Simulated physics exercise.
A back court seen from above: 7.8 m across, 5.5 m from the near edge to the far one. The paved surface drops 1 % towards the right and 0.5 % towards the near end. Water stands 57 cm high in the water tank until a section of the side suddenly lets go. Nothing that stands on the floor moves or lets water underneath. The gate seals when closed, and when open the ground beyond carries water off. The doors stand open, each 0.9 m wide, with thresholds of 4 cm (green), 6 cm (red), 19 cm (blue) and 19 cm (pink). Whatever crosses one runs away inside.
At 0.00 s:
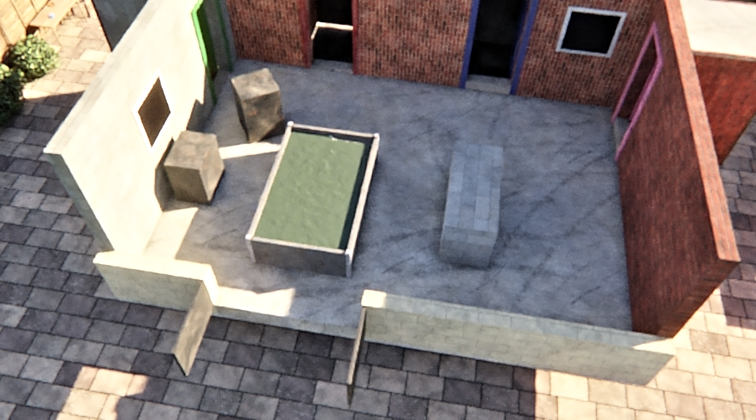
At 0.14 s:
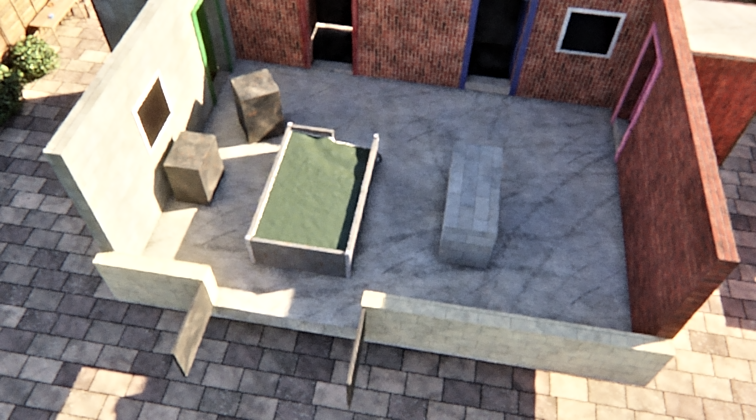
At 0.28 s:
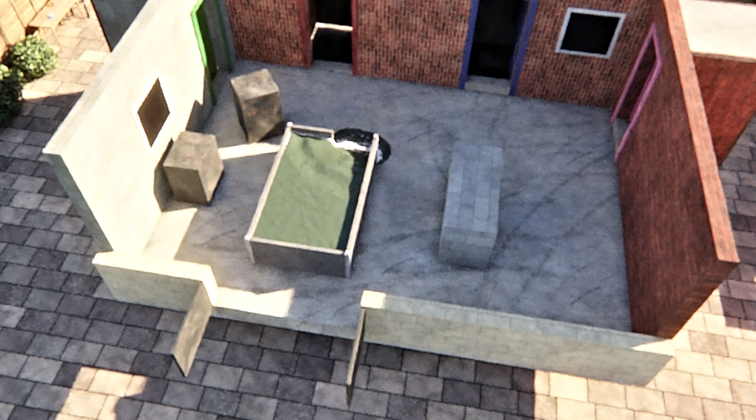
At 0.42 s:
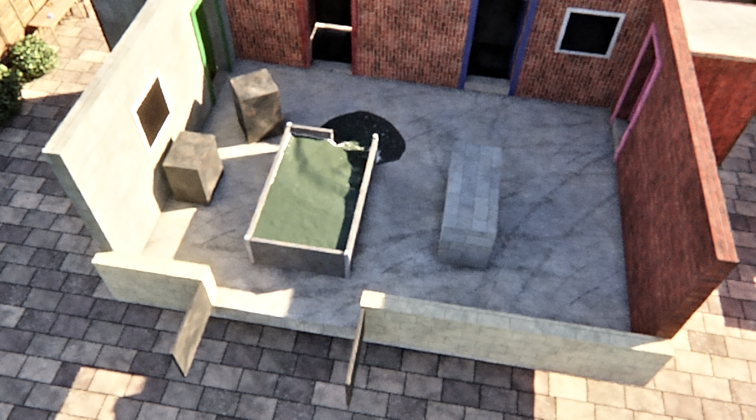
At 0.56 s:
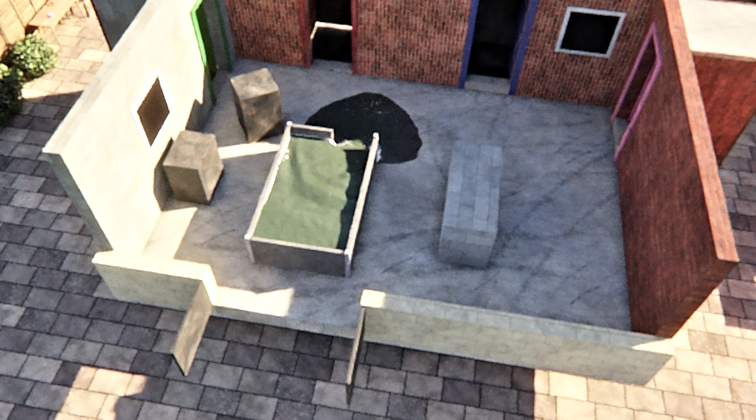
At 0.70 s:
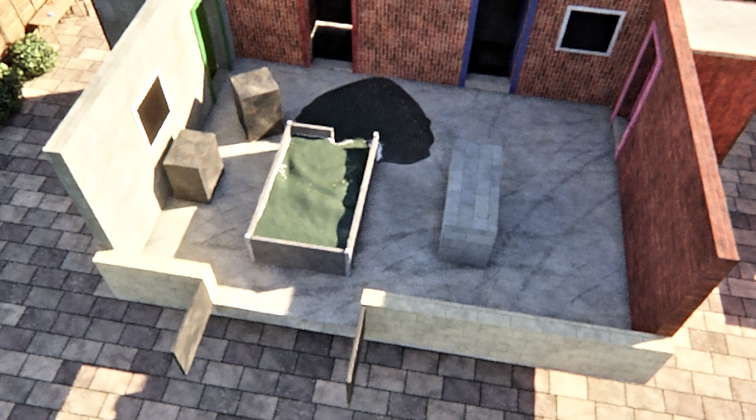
To begin with, a rectangular tank of greenish water stands whole and still in a walled court, between two brownish blocks and a long grey one. Water then breaks out through a gap on its far side, and a dark pool spreads over the paving behind it, widening left and right.
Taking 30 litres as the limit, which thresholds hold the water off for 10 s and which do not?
The water let in: At the green door it exceeds the limit; at the red door it goes over the limit; at the blue door it keeps below the limit; at the pink door it keeps below the limit.
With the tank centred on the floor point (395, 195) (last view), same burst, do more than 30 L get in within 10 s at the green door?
Then: Green past it.
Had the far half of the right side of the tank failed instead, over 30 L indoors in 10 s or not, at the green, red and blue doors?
Against that limit: Green under, red below, blue not over.
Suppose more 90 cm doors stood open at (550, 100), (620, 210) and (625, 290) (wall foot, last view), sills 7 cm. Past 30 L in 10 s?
In that order: Under, under, below.
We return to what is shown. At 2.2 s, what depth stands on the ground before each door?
Depths in cm: Green 0, red 17, blue 13, pink 0.
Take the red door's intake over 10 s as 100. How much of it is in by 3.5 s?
Some 65 per cent by then.
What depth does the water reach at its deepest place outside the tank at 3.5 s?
Roughly 20 cm.
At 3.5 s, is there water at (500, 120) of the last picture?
It is wet.
After 1.4 s water covers 20 % of the floor and is deepest (30 cm) near (360, 154); green door not reached, red door 13 cm at the sill, 4 L in, blue door not reached, pink door not reached.
After 2.2 s water covers 25 % of the floor and is deepest (28 cm) near (360, 154); green door not reached, red door 17 cm at the sill, 36 L in, blue door 13 cm at the sill, 0 L in, pink door not reached.
After 3.5 s water covers 35 % of the floor and is deepest (20 cm) near (601, 114); green door 9 cm at the sill, 3 L in, red door 14 cm at the sill, 90 L in, blue door 11 cm at the sill, 0 L in, pink door 16 cm at the sill, 0 L in.
After 6.0 s water covers 60 % of the floor and is deepest (14 cm) near (360, 154); green door 8 cm at the sill, 35 L in, red door 10 cm at the sill, 129 L in, blue door 8 cm at the sill, 0 L in, pink door 12 cm at the sill, 0 L in.
After 10.0 s water covers 80 % of the floor and is deepest (12 cm) near (631, 358); green door 5 cm at the sill, 60 L in, red door 6 cm at the sill, 141 L in, blue door 4 cm at the sill, 0 L in, pink door 8 cm at the sill, 0 L in.
